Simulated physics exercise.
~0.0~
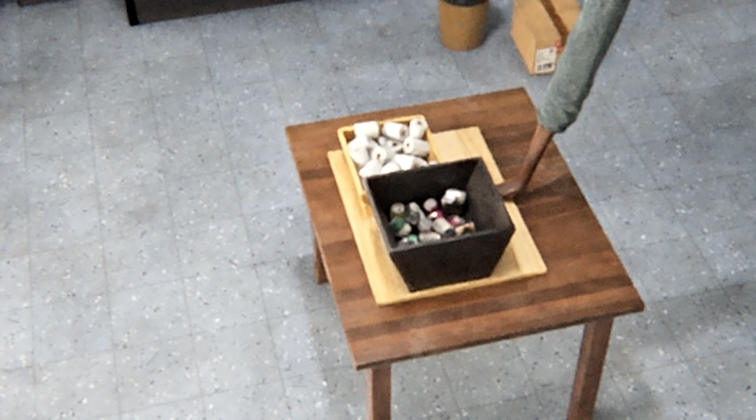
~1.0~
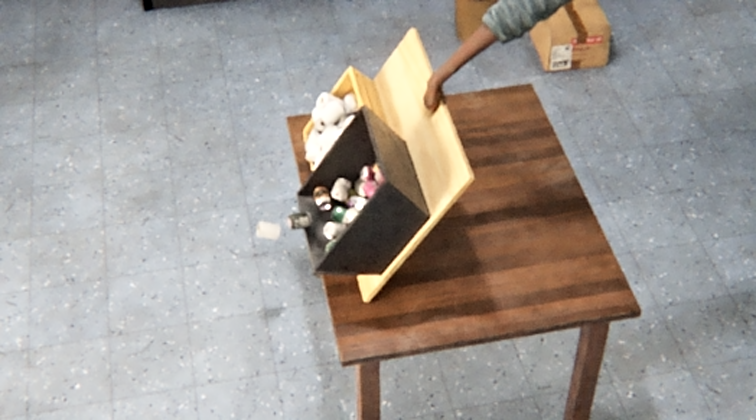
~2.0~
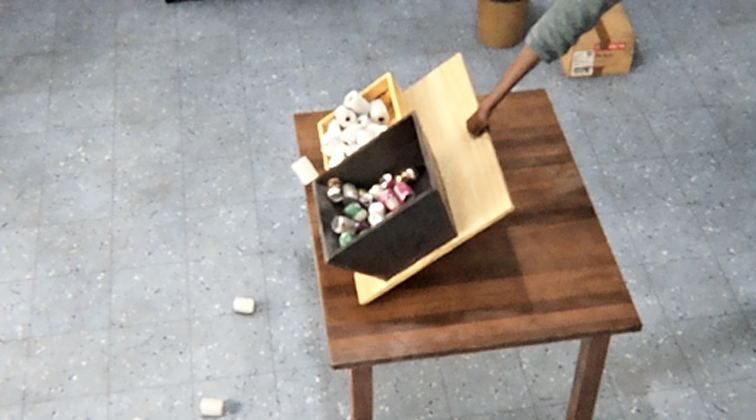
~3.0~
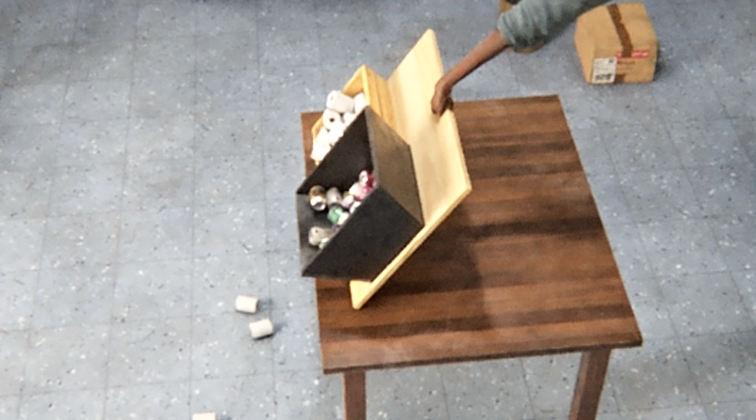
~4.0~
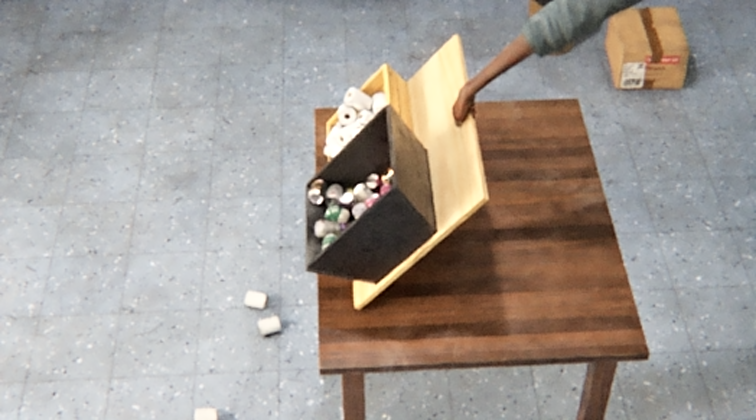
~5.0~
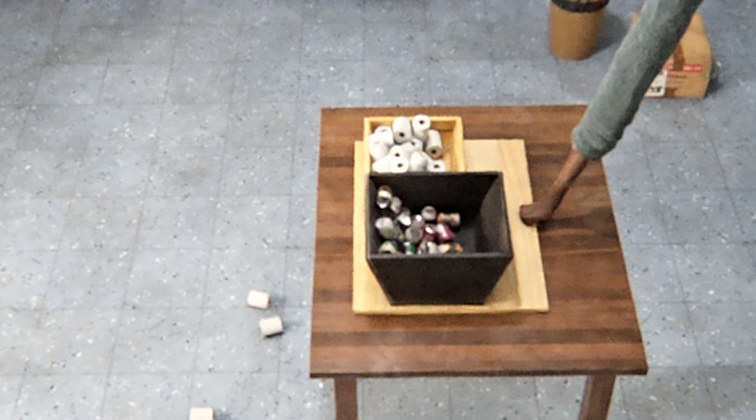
Hand repeatedly tipping a board with black and wooden trays leftward, spilling a few pieces, then lowering it with most still inside.
